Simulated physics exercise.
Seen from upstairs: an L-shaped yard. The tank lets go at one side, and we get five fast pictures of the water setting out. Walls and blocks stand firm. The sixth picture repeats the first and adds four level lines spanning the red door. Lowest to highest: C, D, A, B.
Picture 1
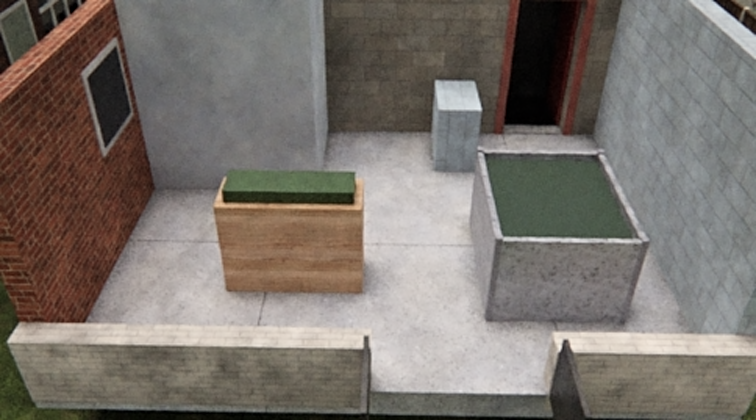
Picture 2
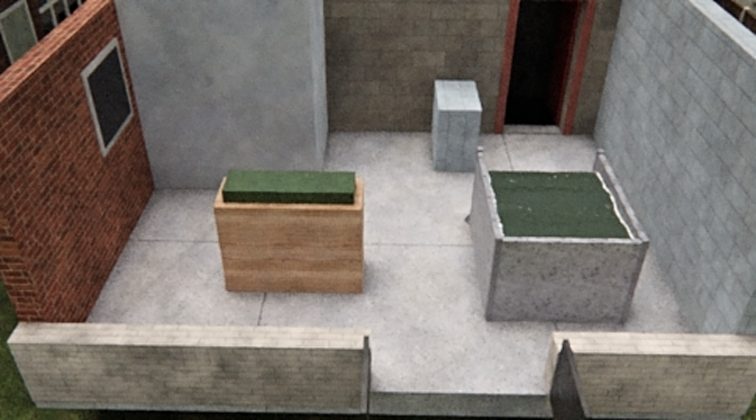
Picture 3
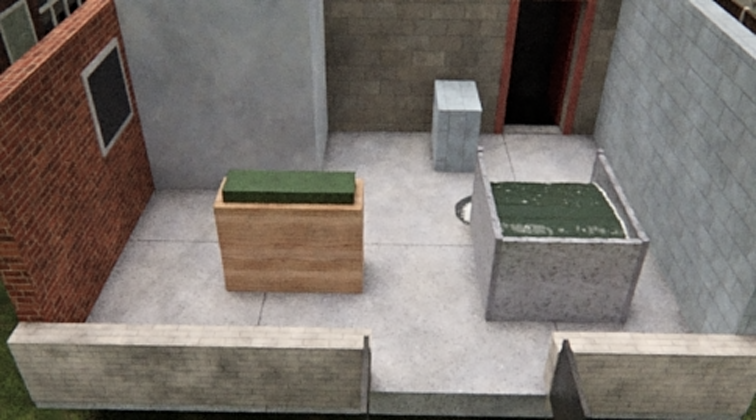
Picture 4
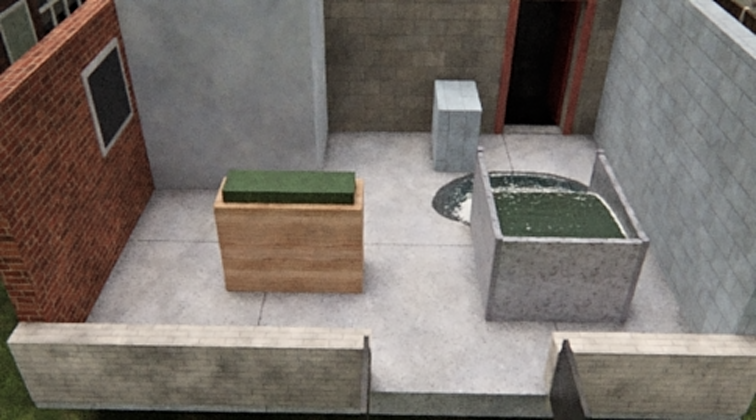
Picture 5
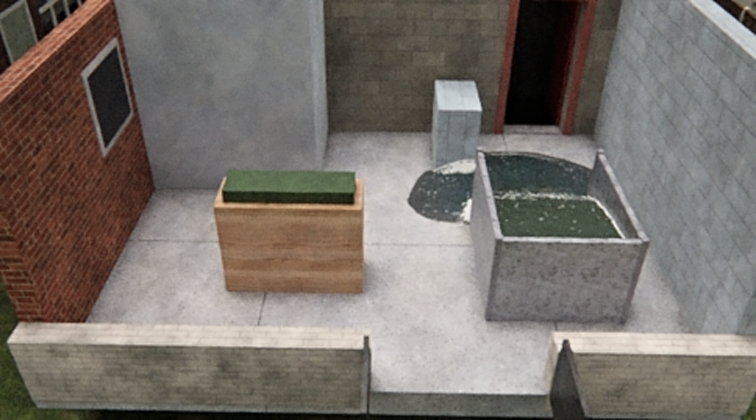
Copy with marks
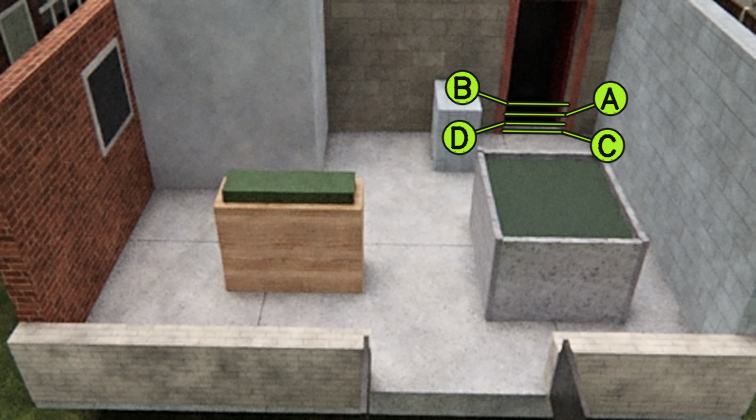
Dark green water sits level in the gray tank at the right of a walled yard, then its surface turns choppy as the tank's back side opens. The water sinks inside while a puddle emerges behind and left of the tank, spreading across the pale paving around the gray box.
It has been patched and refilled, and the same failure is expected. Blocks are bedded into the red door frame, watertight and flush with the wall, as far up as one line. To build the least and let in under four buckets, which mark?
That is line B.
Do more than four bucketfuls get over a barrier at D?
Yes, it does.
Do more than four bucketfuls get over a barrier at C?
Yes, that goes wrong.
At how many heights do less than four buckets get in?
One of them.
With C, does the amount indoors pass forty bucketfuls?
Yes, it does.
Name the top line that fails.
That is line A.
In lime, A at (535, 114); B at (537, 104); C at (533, 131); D at (534, 123); from the bottom up C, D, A, B.
For line A, about 9 bucketfuls get in.
For line B, a splash gets over, under a bucket.
For line C, dozens of bucketfuls pour in.
For line D, dozens of bucketfuls pour in.
